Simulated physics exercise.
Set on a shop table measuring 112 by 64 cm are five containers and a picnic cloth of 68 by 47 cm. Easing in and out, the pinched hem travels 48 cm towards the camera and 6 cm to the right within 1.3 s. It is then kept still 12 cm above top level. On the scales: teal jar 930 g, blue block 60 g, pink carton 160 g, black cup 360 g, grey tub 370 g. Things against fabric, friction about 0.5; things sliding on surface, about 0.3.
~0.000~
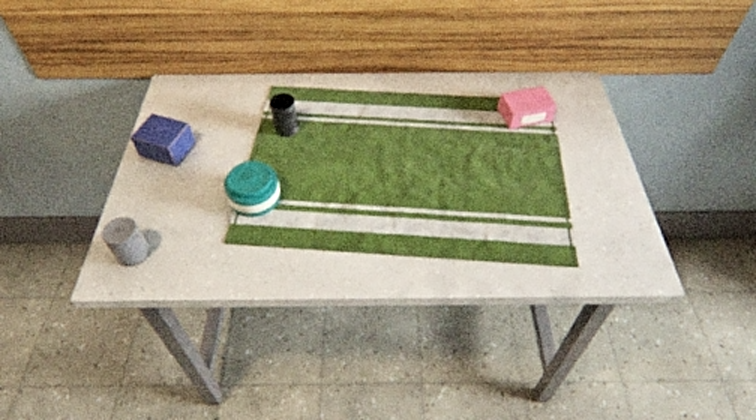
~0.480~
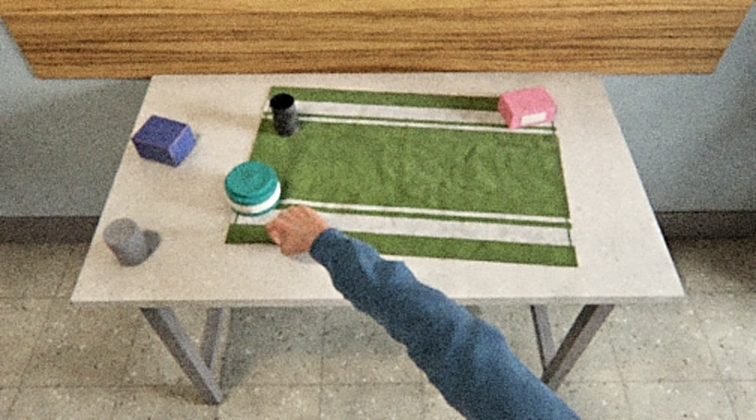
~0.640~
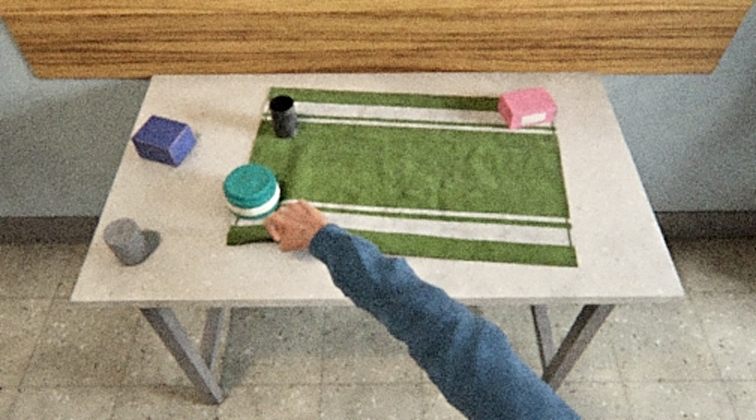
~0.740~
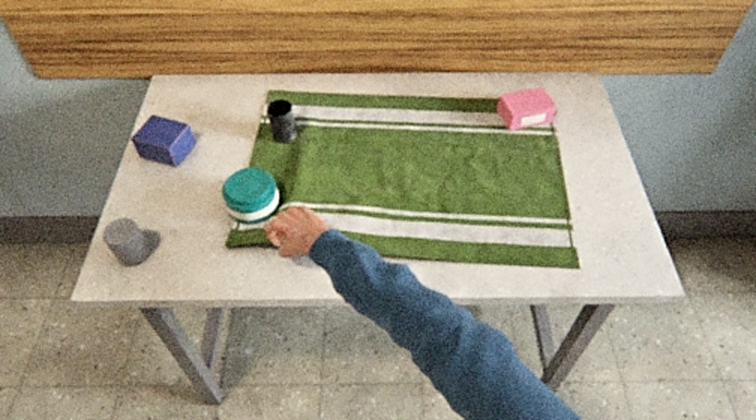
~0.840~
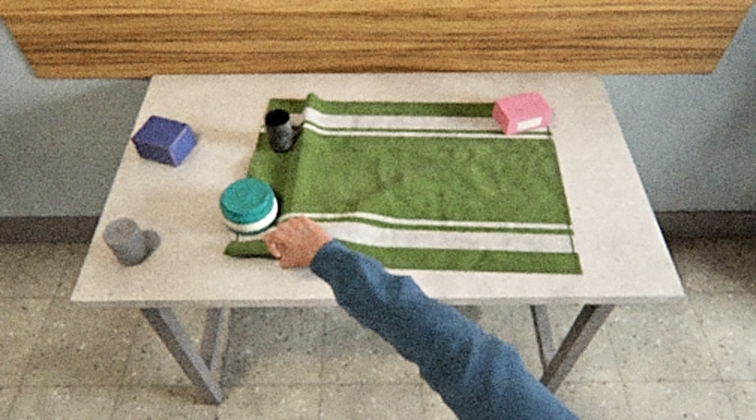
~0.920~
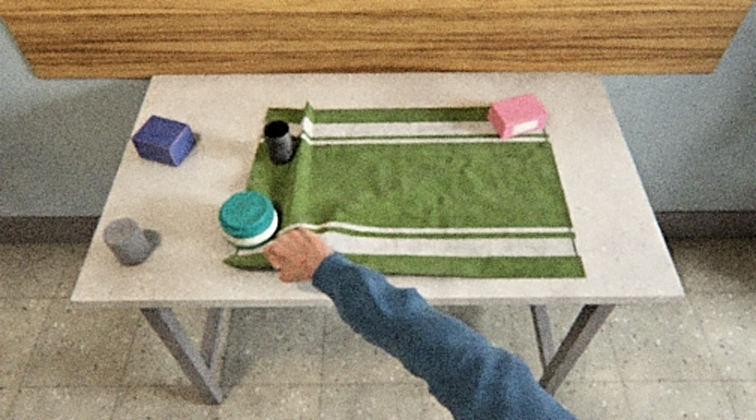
On a pale shop table, a green striped cloth lies beneath a teal jar, a black cup and a pink carton. A hand reaches in and pinches its near edge, then slowly drags it a short way towards the camera, wrinkling the left side as the three items shift along too.
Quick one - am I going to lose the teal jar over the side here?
Yes, it goes over.
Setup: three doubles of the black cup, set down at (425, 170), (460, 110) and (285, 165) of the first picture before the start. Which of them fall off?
Taking them one by one: Is lost, then is left on top, then is lost.
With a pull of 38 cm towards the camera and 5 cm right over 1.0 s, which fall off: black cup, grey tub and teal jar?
Then black cup is lost over the edge, grey tub holds on and teal jar is lost over the edge.
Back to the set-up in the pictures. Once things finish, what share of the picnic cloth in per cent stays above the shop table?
Roughly 30% of it.
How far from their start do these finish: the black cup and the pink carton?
Result: Black cup over the edge and pink carton 35 cm.
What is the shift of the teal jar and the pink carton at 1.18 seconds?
Teal jar 20 cm, pink carton 10 cm.
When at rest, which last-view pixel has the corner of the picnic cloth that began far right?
It settles at roughly (478, 194).
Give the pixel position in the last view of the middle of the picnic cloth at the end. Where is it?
I'd point to about (369, 333).
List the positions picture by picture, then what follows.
Teal jar (249, 177); picnic cloth corners (224, 243) (272, 86) (579, 267), in the first frame.
Picnic cloth corners (272, 86) (578, 267); grip (280, 243), in the second frame.
Black cup (281, 103); teal jar (248, 180); picnic cloth corners (271, 87) (578, 267); grip (279, 239), in the third frame.
Black cup (280, 108); teal jar (248, 184); picnic cloth corners (270, 90) (580, 269); grip (279, 244), in the fourth frame.
Black cup (277, 118); teal jar (245, 195); pink carton (524, 105); picnic cloth corners (271, 98) (582, 274); grip (279, 255), in the fifth frame.
Teal jar (245, 208); picnic cloth corners (269, 108) (586, 278); grip (279, 267), in the sixth frame.
By 1.2 s, 85 % of the picnic cloth is still over the top; teal jar 22 cm off its start, black cup 24 cm off its start, pink carton 12 cm off its start.
By 1.4 s, 60 % of the picnic cloth is still over the top; teal jar on its side, 40 cm off its start, black cup 39 cm off its start, pink carton 22 cm off its start.
By 1.7 s, 35 % of the picnic cloth is still over the top; teal jar over the edge, black cup over the edge, pink carton 32 cm off its start at (466, 190).
By 1.9 s, 30 % of the picnic cloth is still over the top; teal jar over the edge, black cup over the edge, pink carton 36 cm off its start.
By 3.5 s, 30 % of the picnic cloth is still over the top; teal jar over the edge, black cup over the edge, pink carton 36 cm off its start at (461, 209).
